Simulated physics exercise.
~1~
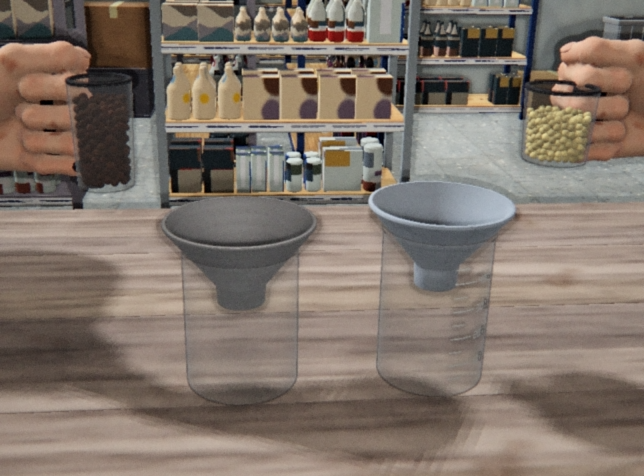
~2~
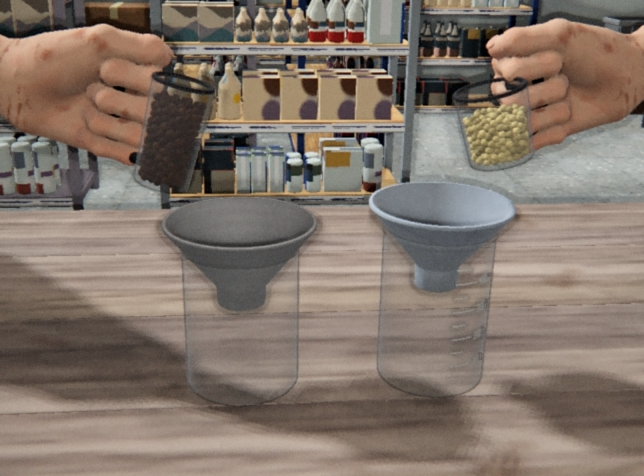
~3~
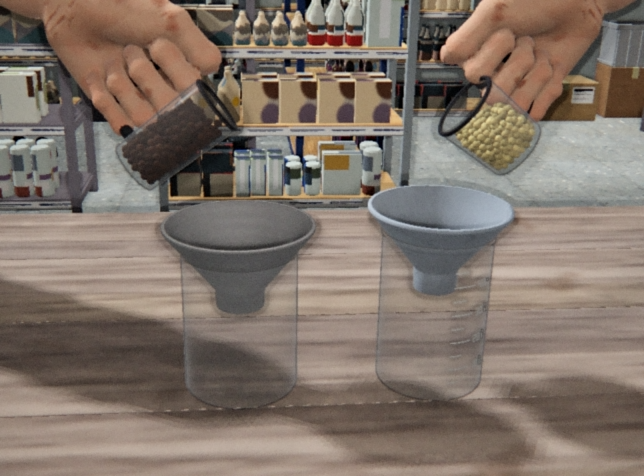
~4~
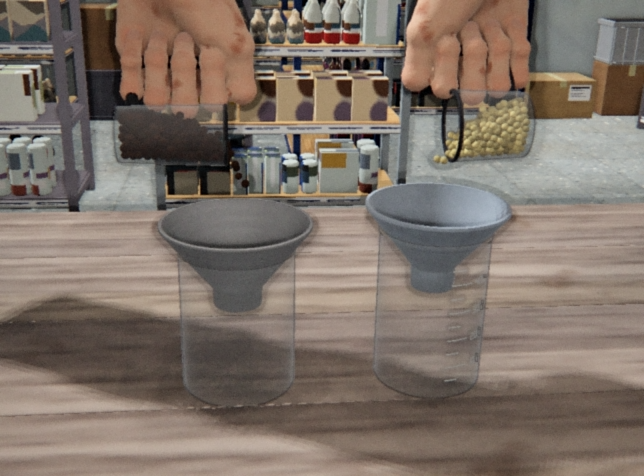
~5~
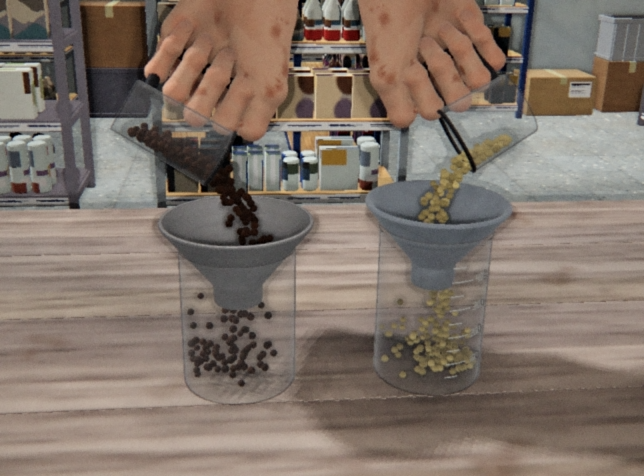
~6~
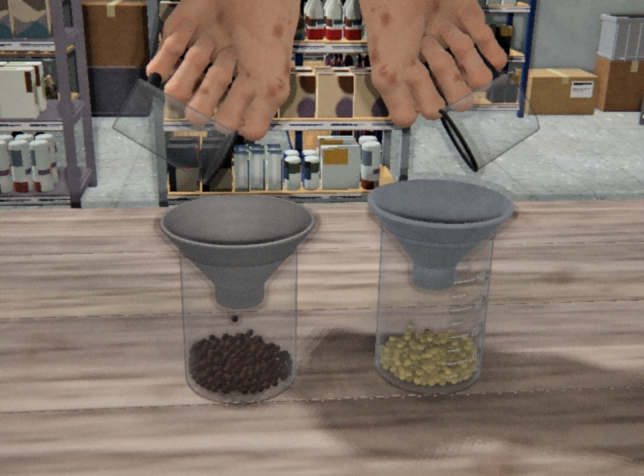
Two hands tipping cups of dark and pale yellow pellets through grey funnels, all of them settling in the clear jars below.
